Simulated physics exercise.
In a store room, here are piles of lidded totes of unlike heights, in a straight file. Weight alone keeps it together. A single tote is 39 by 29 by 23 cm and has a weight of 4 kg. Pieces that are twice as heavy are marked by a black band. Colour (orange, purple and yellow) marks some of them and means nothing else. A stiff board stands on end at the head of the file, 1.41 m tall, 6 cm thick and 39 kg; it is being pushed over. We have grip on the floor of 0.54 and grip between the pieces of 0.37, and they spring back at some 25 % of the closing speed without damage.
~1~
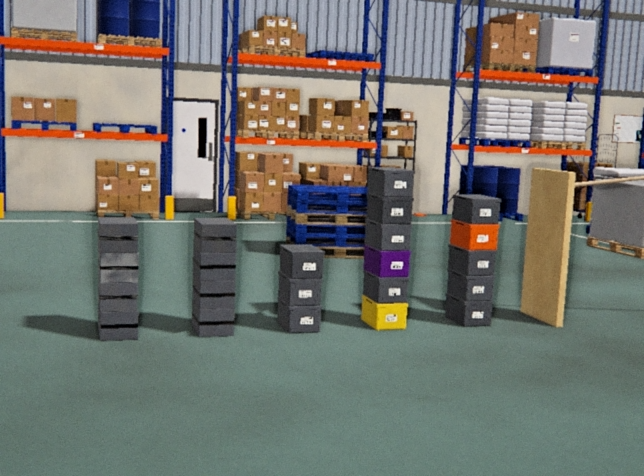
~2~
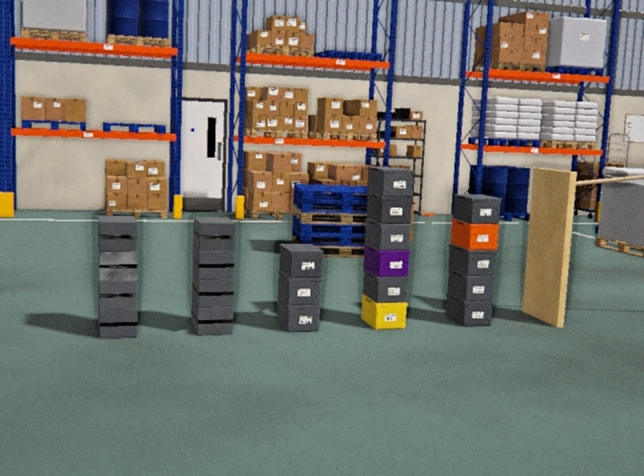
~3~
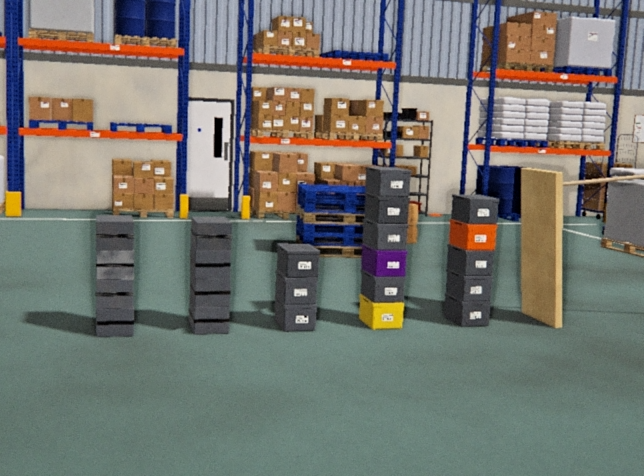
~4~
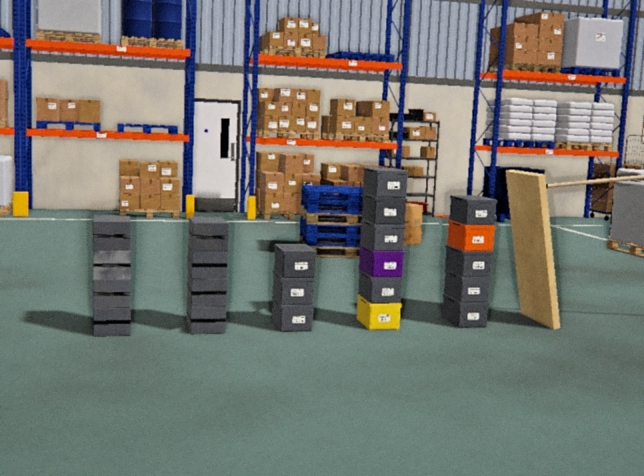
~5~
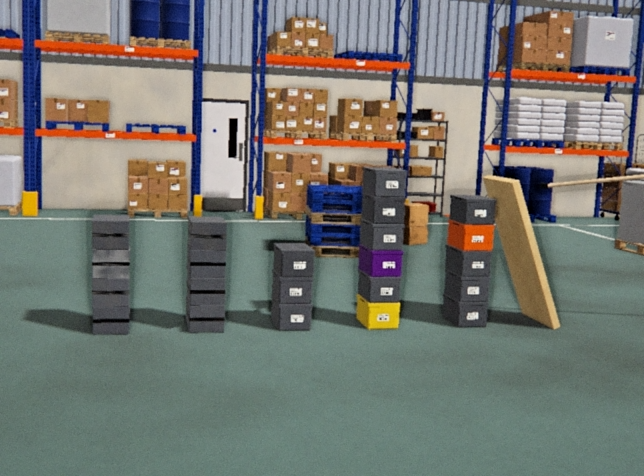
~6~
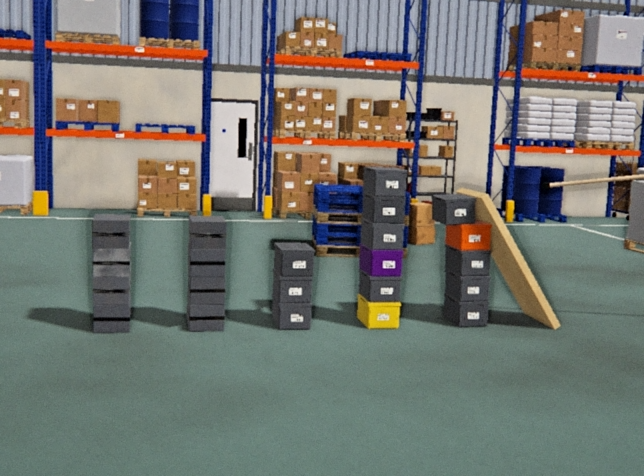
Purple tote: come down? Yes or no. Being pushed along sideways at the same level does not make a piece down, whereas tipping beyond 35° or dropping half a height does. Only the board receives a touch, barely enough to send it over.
Yes.
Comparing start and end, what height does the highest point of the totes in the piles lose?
Something like 45 cm, give or take.
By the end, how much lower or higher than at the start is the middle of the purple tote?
30 cm lower.
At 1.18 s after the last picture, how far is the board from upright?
It's tipped some 70 degrees away from upright by then.
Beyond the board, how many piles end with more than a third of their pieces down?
Count: 3.
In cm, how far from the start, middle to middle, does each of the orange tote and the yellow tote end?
Orange 110, yellow 10.
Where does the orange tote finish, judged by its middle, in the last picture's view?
Around (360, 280).
Then, 0.30 s later than the last frame, board 51° from upright; none of the 22 totes down, 8 disturbed; purple tote unmoved; orange tote tilted 32°, 8 cm lower.
Then, 0.62 s later than the last frame, board 67° from upright; 5 of the 22 totes down; purple tote tilted 9°; orange tote tilted 17°, 23 cm lower.
Then, 1.18 s later than the last frame, board 70° from upright; 10 of the 22 totes down; purple tote tilted 30°, 26 cm lower; orange tote tilted 24°, 41 cm lower.
When it is over, board 70° from upright; 12 of the 22 totes down; purple tote tilted 27°, 28 cm lower; orange tote tilted 25°, 41 cm lower; yellow tote moved 6 cm. In pixels of the last frame, middles, purple tote near (310, 291), orange tote near (360, 280).
